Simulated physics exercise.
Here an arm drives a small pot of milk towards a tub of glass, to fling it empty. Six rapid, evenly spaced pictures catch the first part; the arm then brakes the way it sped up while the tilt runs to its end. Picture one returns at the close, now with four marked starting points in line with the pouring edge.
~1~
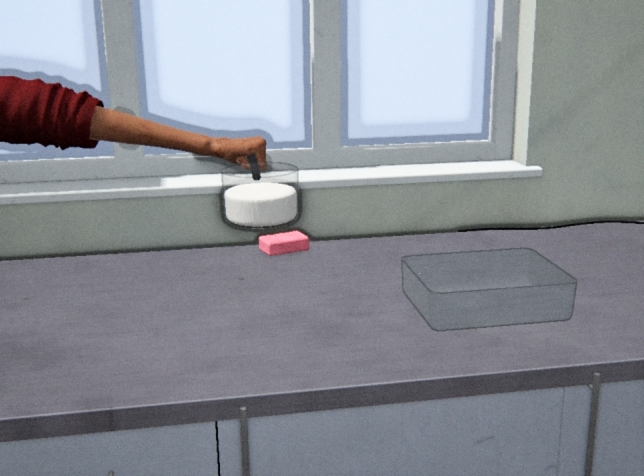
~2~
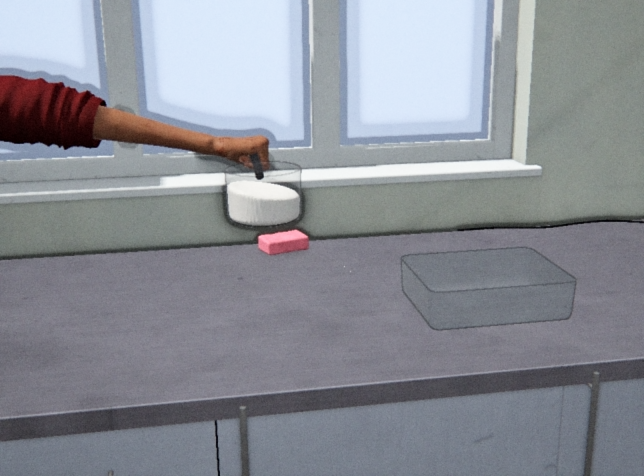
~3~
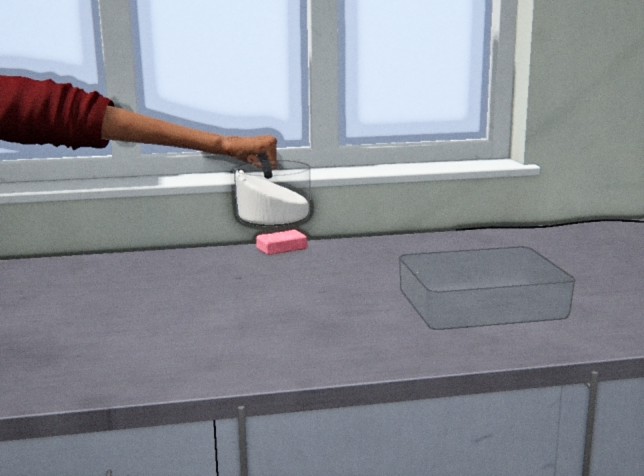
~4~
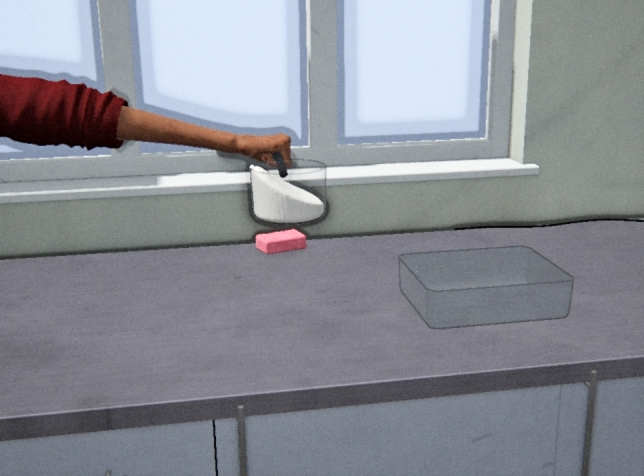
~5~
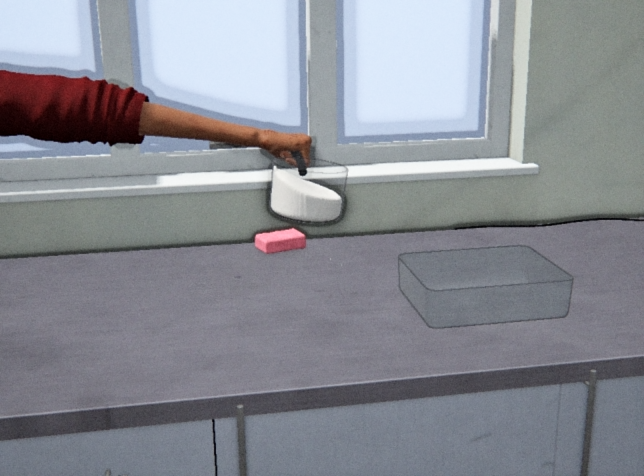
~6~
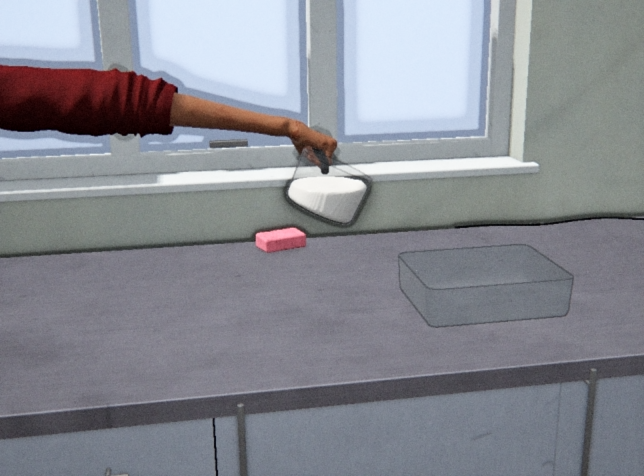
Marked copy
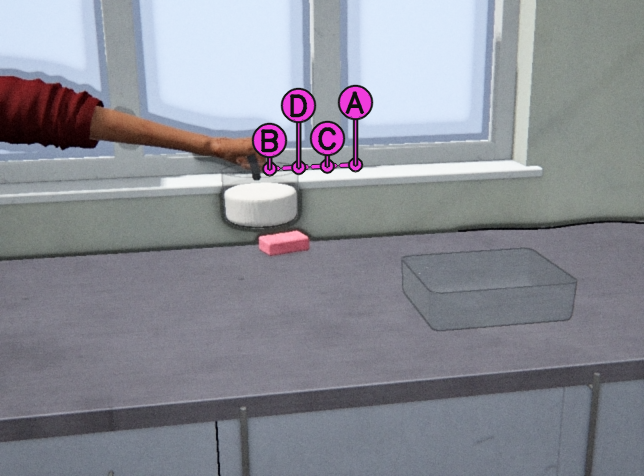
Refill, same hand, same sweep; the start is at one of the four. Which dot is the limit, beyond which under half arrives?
Use place B.
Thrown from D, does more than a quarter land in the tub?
Yes, it does.
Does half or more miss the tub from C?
No, that is safe.
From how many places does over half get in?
All of the four.
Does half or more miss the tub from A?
No, that is safe.
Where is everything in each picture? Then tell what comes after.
Upright, lip at (296, 167); tub from (429, 330) to (571, 318); nothing has left yet, in the first picture.
Upright, lip at (299, 166); nothing has left yet, in the second picture.
Upright, lip at (308, 165); nothing has left yet, in the third picture.
Upright, lip at (324, 164); nothing has left yet, in the fourth picture.
Tipped about 8°, lip at (346, 167); nothing has left yet, in the fifth picture.
Tipped about 25°, lip at (370, 177); nothing has left yet, in the sixth picture.
On the marked copy, A at (355, 164); B at (269, 168); C at (327, 166); D at (298, 167).
Choosing A, about 72 % lands in the tub, 8 % falls short and 19 % goes beside or beyond.
Choosing B, about 64 % lands in the tub, 21 % falls short and 16 % goes beside or beyond.
Choosing C, about 63 % lands in the tub, 5 % falls short and 32 % goes beside or beyond.
Choosing D, about 72 % lands in the tub, 7 % falls short and 21 % goes beside or beyond.
